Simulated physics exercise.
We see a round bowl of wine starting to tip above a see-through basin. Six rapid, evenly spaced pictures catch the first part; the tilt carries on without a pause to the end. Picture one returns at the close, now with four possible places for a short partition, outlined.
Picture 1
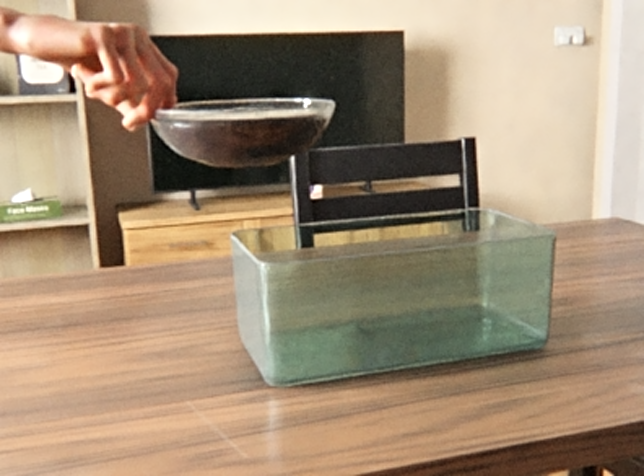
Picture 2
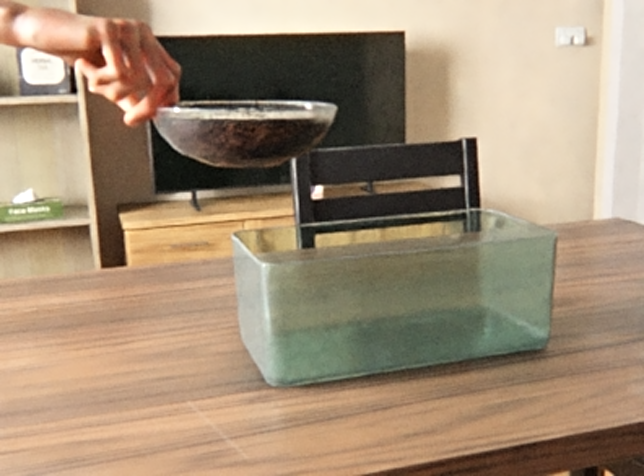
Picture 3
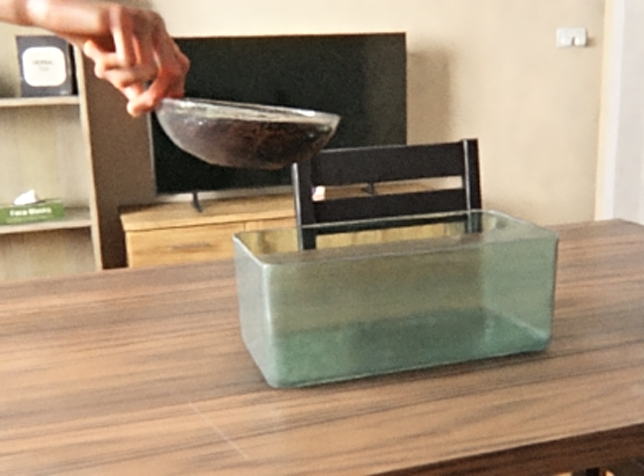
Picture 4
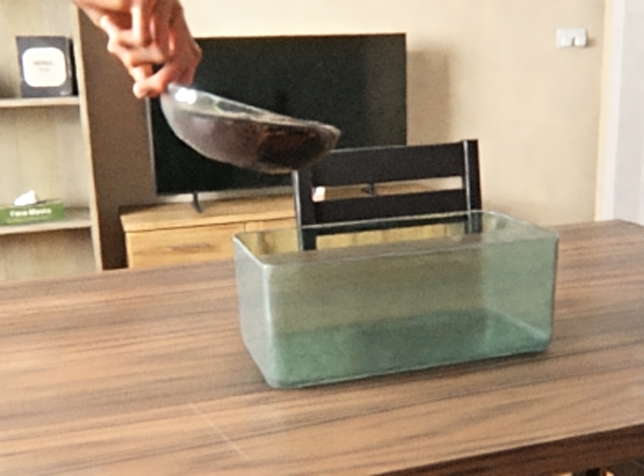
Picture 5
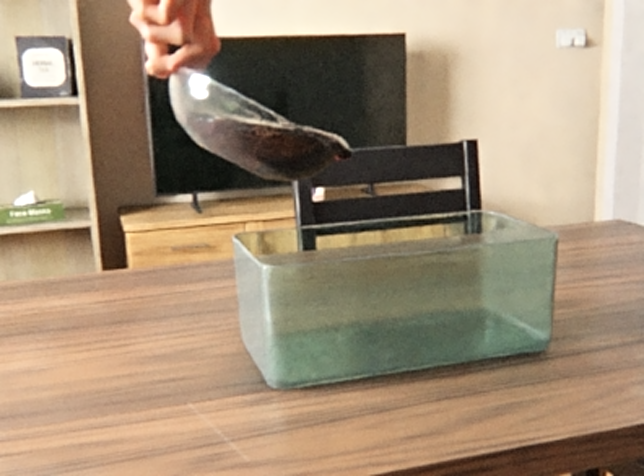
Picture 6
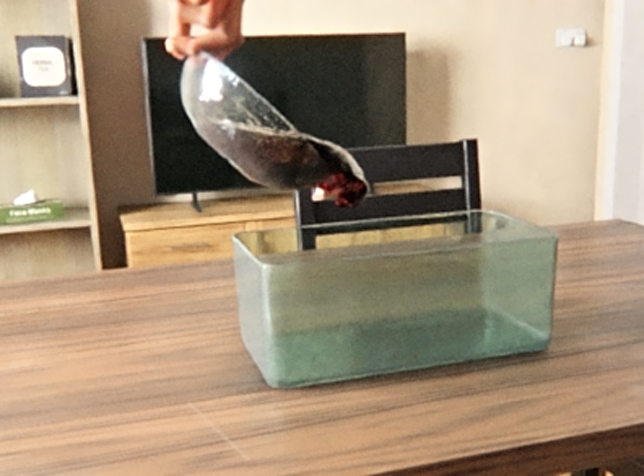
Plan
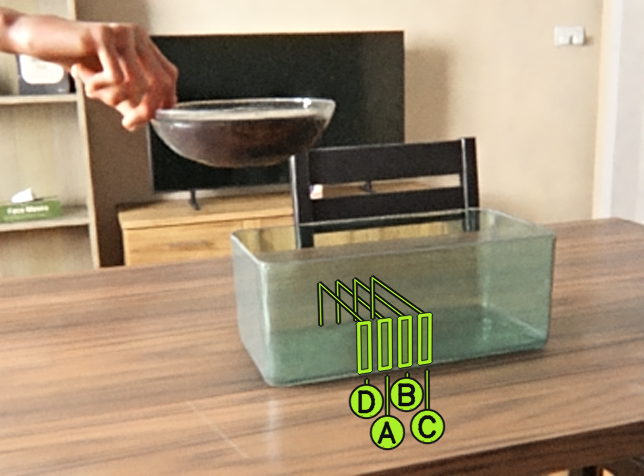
The clip shows a hand holding a round clear bowl of dark liquid above a see-through basin on a wooden table, tilting it steadily to the right until dark red liquid passes over the lip above the basin.
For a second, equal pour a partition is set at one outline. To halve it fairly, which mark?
Best: B.
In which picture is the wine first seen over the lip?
Picture 4.
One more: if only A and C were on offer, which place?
Here it is place A.
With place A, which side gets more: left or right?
The right side.
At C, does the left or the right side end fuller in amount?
The left one.
In lime, A at (387, 376); B at (407, 373); C at (427, 370); D at (366, 379).
With A, about 33 % ends left of the wall and 64 % right of it; 3 % is lost outside.
With B, about 49 % ends left of the wall and 45 % right of it; 6 % is lost outside.
With C, about 76 % ends left of the wall and 16 % right of it; 8 % is lost outside.
With D, about 15 % ends left of the wall and 83 % right of it.
